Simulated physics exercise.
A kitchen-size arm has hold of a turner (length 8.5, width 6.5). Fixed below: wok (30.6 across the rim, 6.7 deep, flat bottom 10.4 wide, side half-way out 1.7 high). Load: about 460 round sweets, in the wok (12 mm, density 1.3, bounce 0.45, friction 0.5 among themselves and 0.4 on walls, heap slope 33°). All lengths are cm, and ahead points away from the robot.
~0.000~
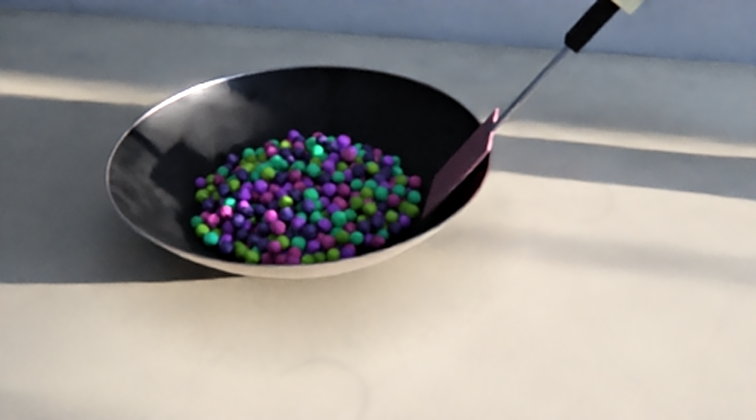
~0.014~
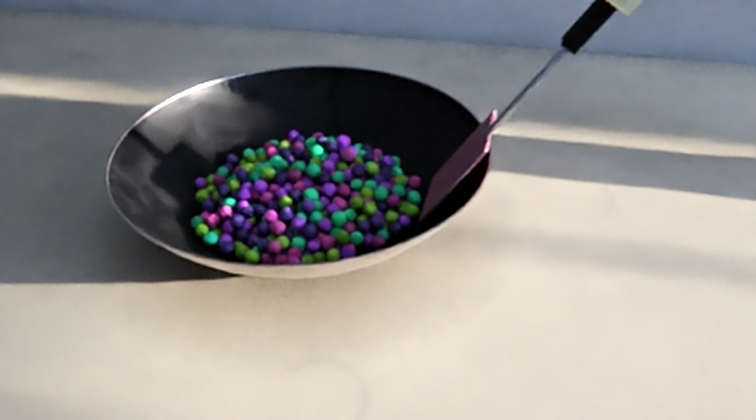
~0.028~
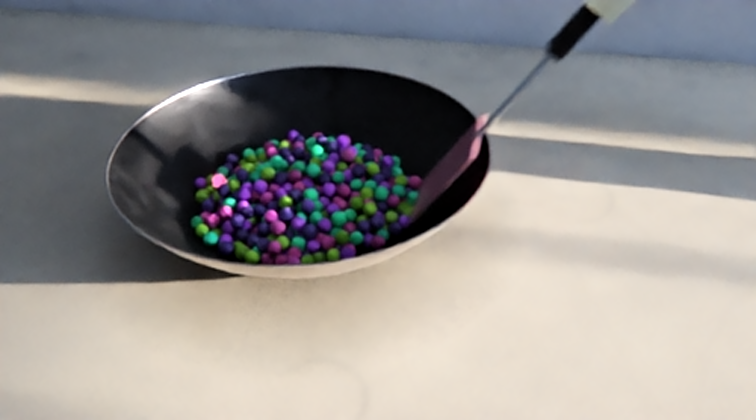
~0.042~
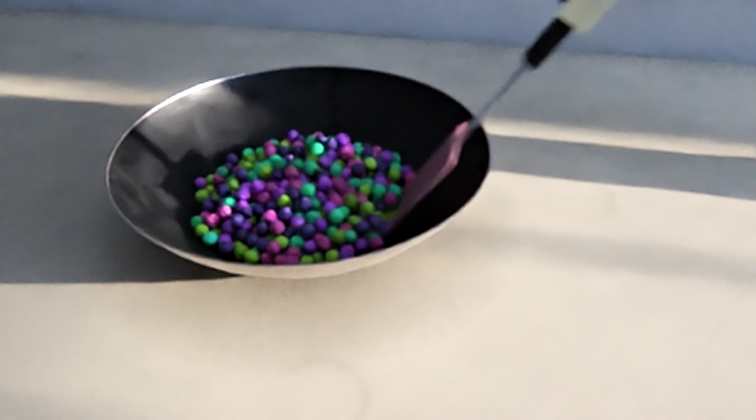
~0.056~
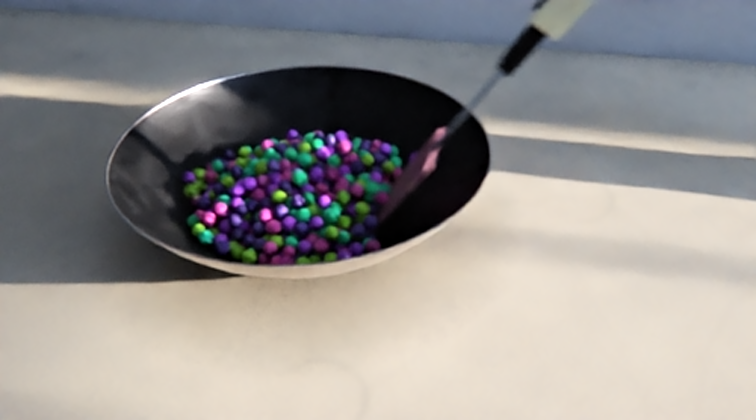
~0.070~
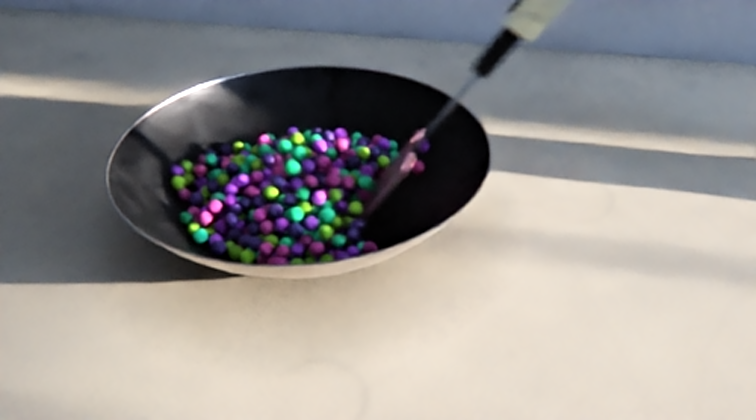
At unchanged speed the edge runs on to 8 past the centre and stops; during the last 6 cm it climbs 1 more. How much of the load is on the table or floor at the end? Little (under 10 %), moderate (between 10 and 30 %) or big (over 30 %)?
A moderate share, between 10 and 30 %, ends on the table or floor.
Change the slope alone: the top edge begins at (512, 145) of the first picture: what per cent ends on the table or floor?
About 10 per cent.
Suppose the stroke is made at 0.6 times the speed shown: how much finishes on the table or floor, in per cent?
About 5 per cent.
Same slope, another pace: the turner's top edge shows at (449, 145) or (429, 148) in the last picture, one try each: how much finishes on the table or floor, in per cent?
Some 0 and 5 per cent.
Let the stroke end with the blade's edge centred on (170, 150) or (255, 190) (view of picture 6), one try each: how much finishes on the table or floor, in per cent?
Some 30 and 0 per cent.
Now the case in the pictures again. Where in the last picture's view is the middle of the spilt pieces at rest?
At about (32, 177).
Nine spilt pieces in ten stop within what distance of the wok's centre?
About 40 cm.
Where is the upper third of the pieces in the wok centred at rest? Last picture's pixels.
Around (202, 161).
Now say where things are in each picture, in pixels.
In the first frame, the turner top edge at (494, 128), sloping 56°; upper third of the load around (310, 183), from x 195 to 415, top at y 135; 461 in the wok.
In the second frame, the turner top edge at (491, 129), sloping 56°; upper third of the load around (310, 183), from x 195 to 415, top at y 135.
In the third frame, the turner top edge at (479, 135), sloping 56°; upper third of the load around (310, 183), from x 195 to 415, top at y 135.
In the fourth frame, the turner top edge at (457, 143), sloping 56°; upper third of the load around (310, 182), from x 195 to 410, top at y 135.
In the fifth frame, the turner top edge at (436, 147), sloping 56°; upper third of the load around (302, 178), from x 190 to 415, top at y 135.
In the sixth frame, the turner top edge at (414, 148), sloping 56°; upper third of the load around (296, 174), from x 175 to 425, top at y 135; 461 in the wok.
After 0.10 s, sloping 56°, highest piece 7 above the table; 461 in the wok.
After 0.14 s, sloping 56°, highest piece 7 above the table; 461 in the wok.
After 0.35 s, sloping 56°, highest piece 11 above the table; 388 in the wok, 34 on the table or floor, 39 on the blade or in flight.
After 1.40 s, sloping 56°, highest piece 6 above the table; 387 in the wok, 74 on the table or floor.
In the end, 387 in the wok, 74 on the table or floor. That is 16 % on the table or floor.
